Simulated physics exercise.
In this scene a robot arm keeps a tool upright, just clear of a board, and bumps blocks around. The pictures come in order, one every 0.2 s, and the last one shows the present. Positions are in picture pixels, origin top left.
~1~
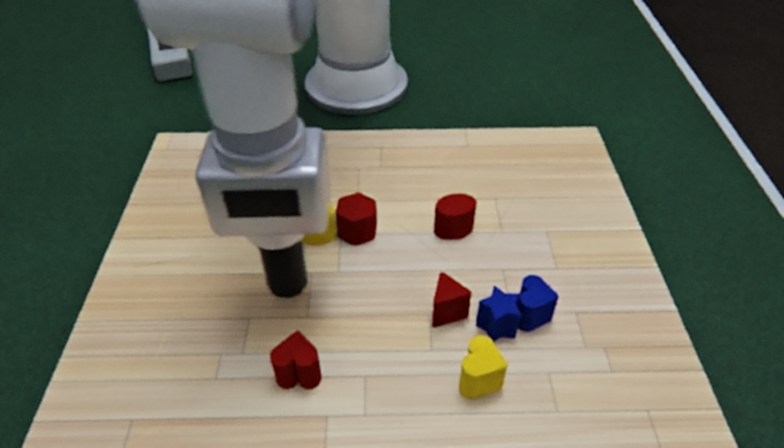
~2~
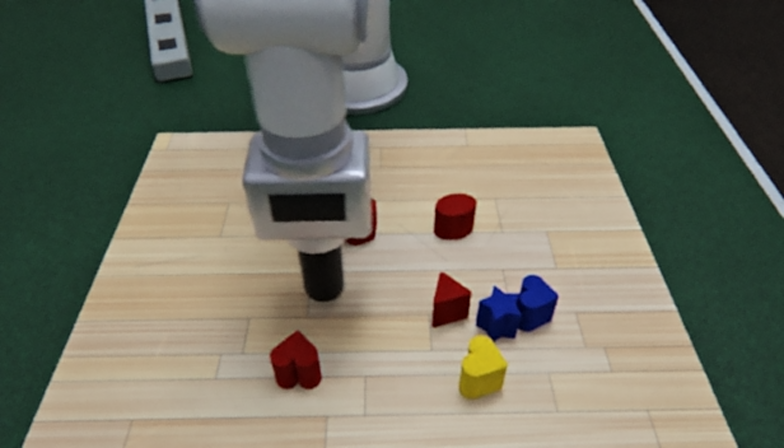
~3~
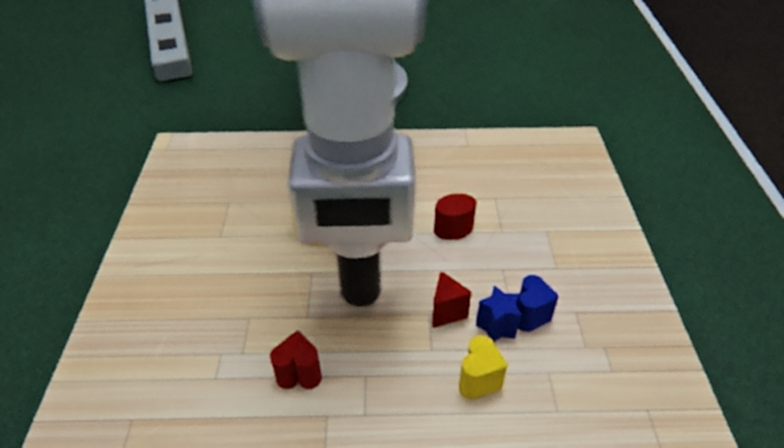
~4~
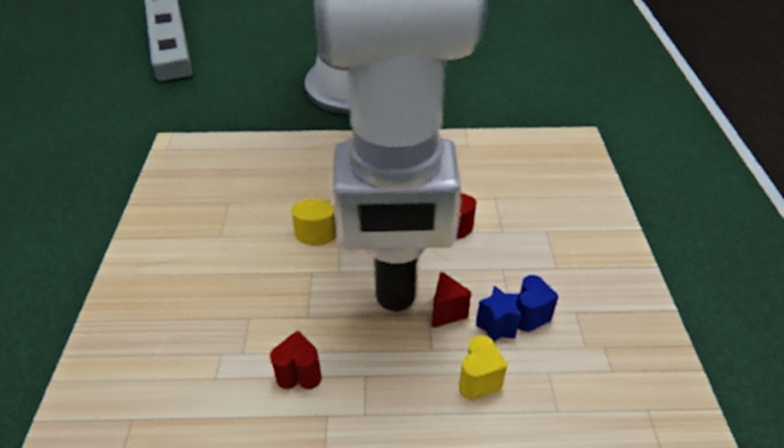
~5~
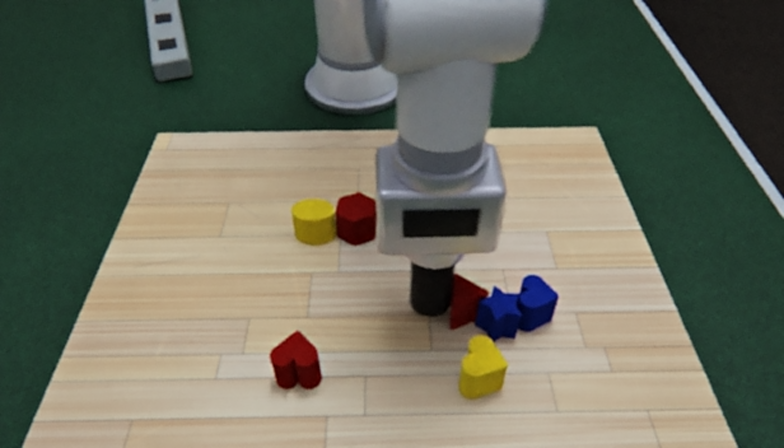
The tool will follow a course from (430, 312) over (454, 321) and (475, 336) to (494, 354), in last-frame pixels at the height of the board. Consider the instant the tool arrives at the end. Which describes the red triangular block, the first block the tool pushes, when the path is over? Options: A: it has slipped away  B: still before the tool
A: It has slipped away.
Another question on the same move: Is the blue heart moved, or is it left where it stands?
That block gets shifted.
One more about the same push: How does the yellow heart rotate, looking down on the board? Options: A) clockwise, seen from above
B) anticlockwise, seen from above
The one that fits is A, clockwise, seen from above.
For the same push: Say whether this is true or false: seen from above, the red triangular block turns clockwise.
False.
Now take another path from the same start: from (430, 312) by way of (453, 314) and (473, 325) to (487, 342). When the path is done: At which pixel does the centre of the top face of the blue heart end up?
It should be at (563, 299) by then.
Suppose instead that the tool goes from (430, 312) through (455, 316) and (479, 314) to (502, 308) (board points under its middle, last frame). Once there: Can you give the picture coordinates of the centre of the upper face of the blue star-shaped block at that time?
The centre of its top face lies at (539, 318).
The first path, step by step. Halfway along, tool (466, 318); red triangular block (503, 301), turned 15° anticlockwise; blue star-shaped block (534, 316); blue heart (556, 299), turned 70° anticlockwise.
At the end, tool (496, 345); red triangular block (522, 309), turned 35° anticlockwise; yellow heart (487, 369), turned 25° clockwise; blue star-shaped block (552, 325), turned 10° anticlockwise; blue heart (563, 301), turned 90° anticlockwise.
